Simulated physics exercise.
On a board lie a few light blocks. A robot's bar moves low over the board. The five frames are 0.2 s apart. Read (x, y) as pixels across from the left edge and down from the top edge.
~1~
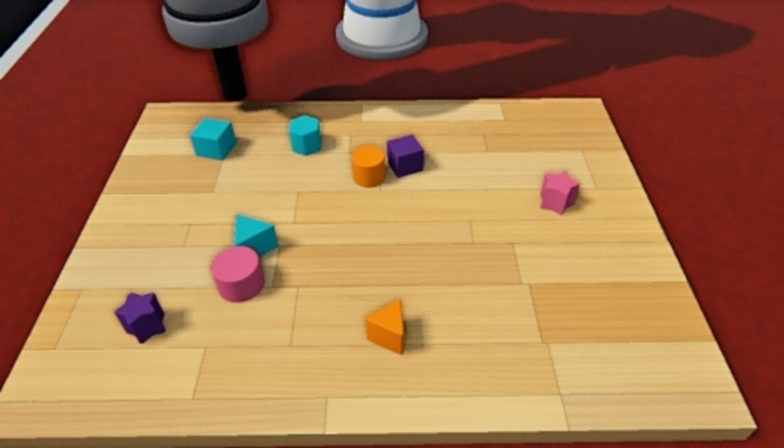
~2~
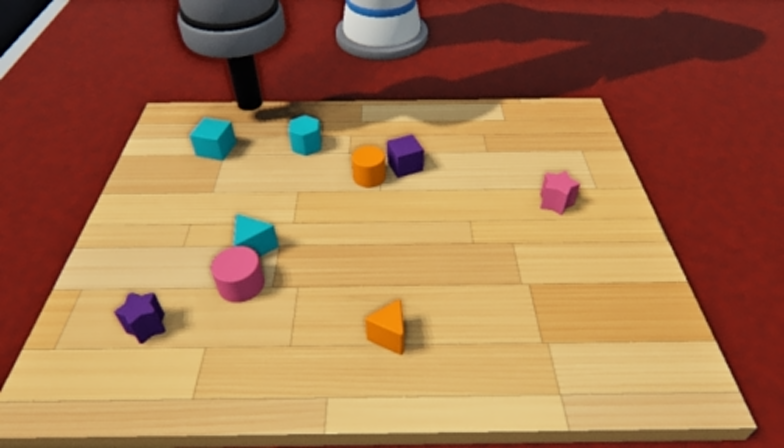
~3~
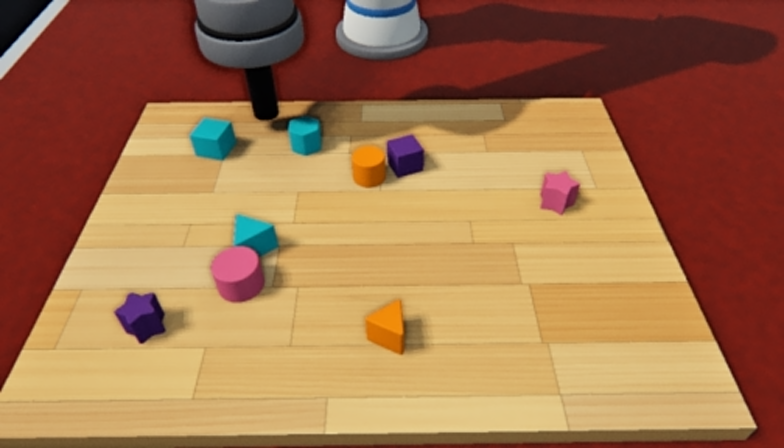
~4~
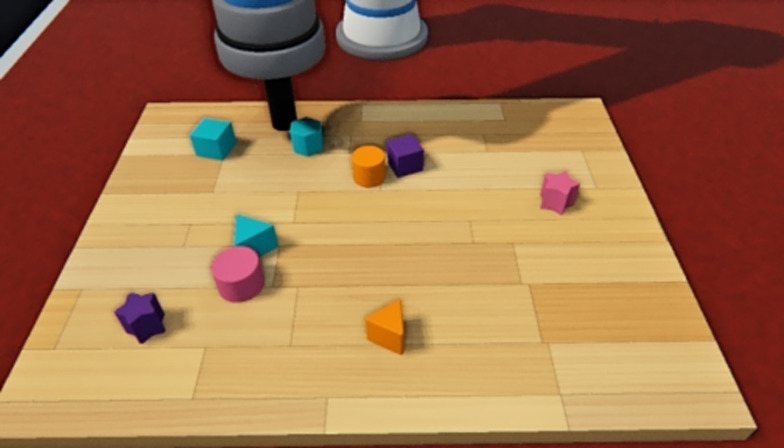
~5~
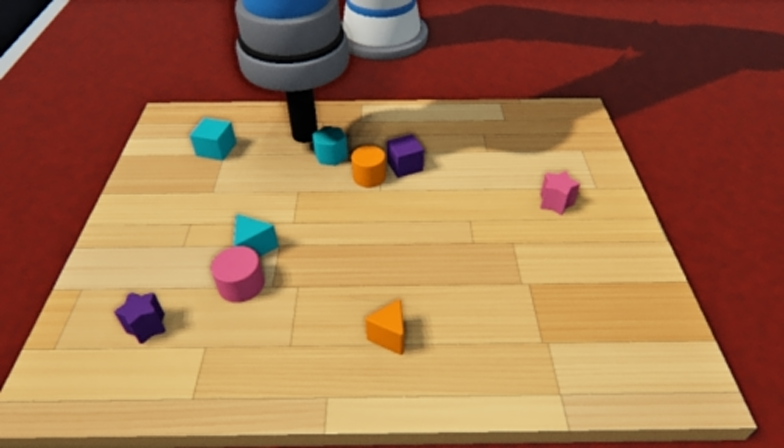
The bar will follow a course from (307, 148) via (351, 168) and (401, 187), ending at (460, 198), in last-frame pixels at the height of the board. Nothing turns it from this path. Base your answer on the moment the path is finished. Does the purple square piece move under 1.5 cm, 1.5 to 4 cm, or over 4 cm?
Between 1.5 and 4 cm.
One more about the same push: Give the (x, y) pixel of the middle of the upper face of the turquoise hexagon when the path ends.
I'd expect the centre of its top face to be at (395, 142).
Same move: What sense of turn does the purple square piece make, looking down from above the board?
It spins with the clock.
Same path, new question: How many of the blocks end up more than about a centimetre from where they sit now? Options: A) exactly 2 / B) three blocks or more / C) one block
The correct letter is B.
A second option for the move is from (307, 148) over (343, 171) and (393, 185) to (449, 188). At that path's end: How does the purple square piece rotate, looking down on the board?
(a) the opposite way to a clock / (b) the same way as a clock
b (the same way as a clock)
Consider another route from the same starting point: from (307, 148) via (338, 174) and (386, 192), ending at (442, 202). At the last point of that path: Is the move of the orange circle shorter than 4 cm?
In short: No.
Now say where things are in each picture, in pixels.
The first picture shows bar's lower end (236, 95); turquoise hexagon (304, 125); orange circle (368, 155); purple square piece (405, 144).
The second picture shows bar (250, 104); blocks still.
The third picture shows bar (267, 114); blocks still.
The fourth picture shows bar (285, 124); turquoise hexagon (305, 125).
The fifth picture shows bar (305, 136); turquoise hexagon (329, 134); orange circle (368, 155); purple square piece (405, 144).
On the path given first. One third of the way, bar (351, 156); turquoise hexagon (380, 143), turned 55° anticlockwise; orange circle (388, 164); purple square piece (412, 144).
Two thirds of the way, bar (402, 175); turquoise hexagon (395, 142), turned 95° anticlockwise; orange circle (425, 181); purple square piece (426, 142), turned 30° clockwise.
At the end, bar (462, 186); turquoise hexagon (395, 142), turned 95° anticlockwise; orange circle (458, 198); purple square piece (426, 142), turned 30° clockwise.
